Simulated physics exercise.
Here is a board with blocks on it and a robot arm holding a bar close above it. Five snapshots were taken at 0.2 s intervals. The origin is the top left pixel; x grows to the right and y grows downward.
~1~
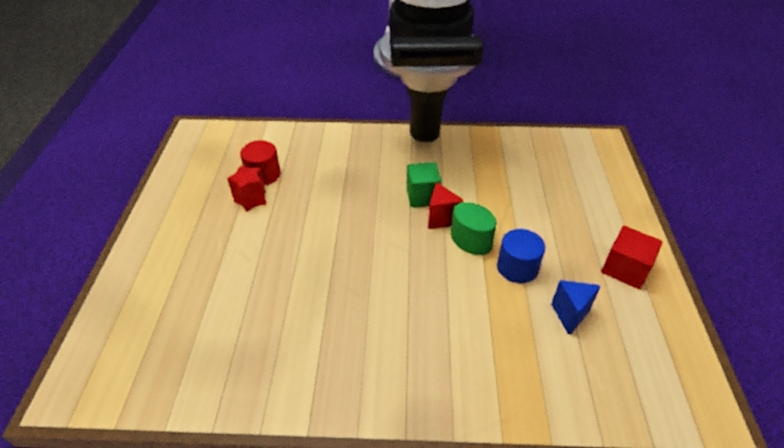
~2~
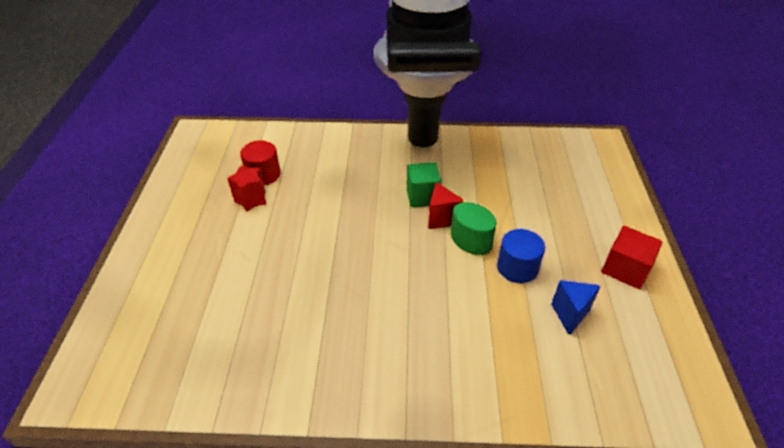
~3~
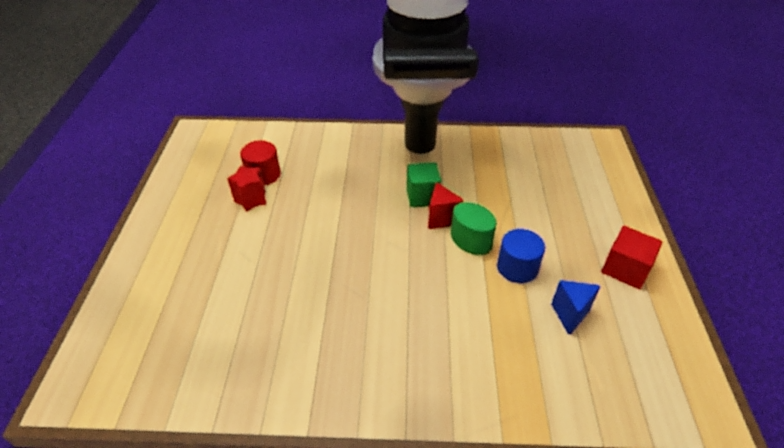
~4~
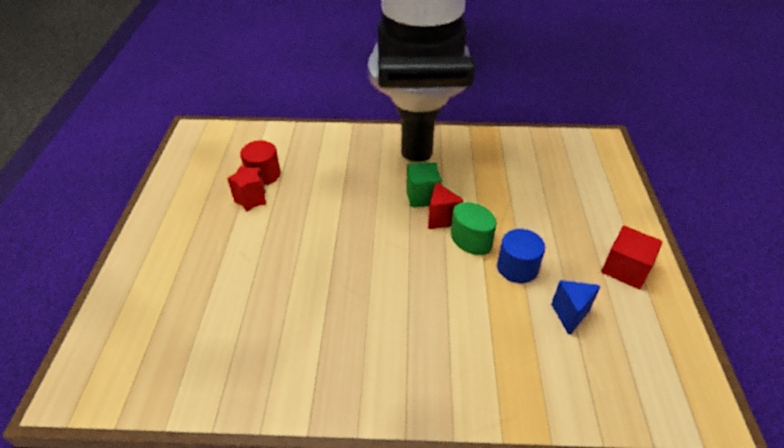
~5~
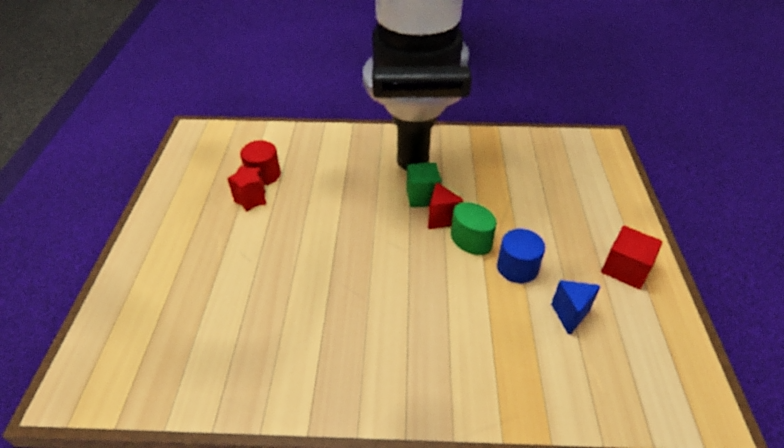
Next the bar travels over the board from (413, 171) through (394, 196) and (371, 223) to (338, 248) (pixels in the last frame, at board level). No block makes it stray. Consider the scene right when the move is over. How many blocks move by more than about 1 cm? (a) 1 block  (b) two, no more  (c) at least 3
Letter a.
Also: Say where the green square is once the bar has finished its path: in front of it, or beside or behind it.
Slid away.
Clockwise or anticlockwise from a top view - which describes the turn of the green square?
If we look at it from overhead, the green square pivots counter-clockwise.
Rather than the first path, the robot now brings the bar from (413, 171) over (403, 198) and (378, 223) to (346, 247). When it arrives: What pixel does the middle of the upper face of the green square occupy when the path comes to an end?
Roughly at (432, 188).
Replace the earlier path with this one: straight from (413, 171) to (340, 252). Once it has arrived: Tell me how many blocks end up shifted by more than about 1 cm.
Once the path ends, one block will have shifted.
What follows on the original path. One third of the way, bar (393, 187); green square (425, 182), turned 60° anticlockwise; red triangular piece (447, 195).
Two thirds of the way, bar (370, 214); green square (425, 182), turned 60° anticlockwise; red triangular piece (447, 195).
At the end, bar (337, 238); green square (425, 182), turned 60° anticlockwise; red triangular piece (447, 195).
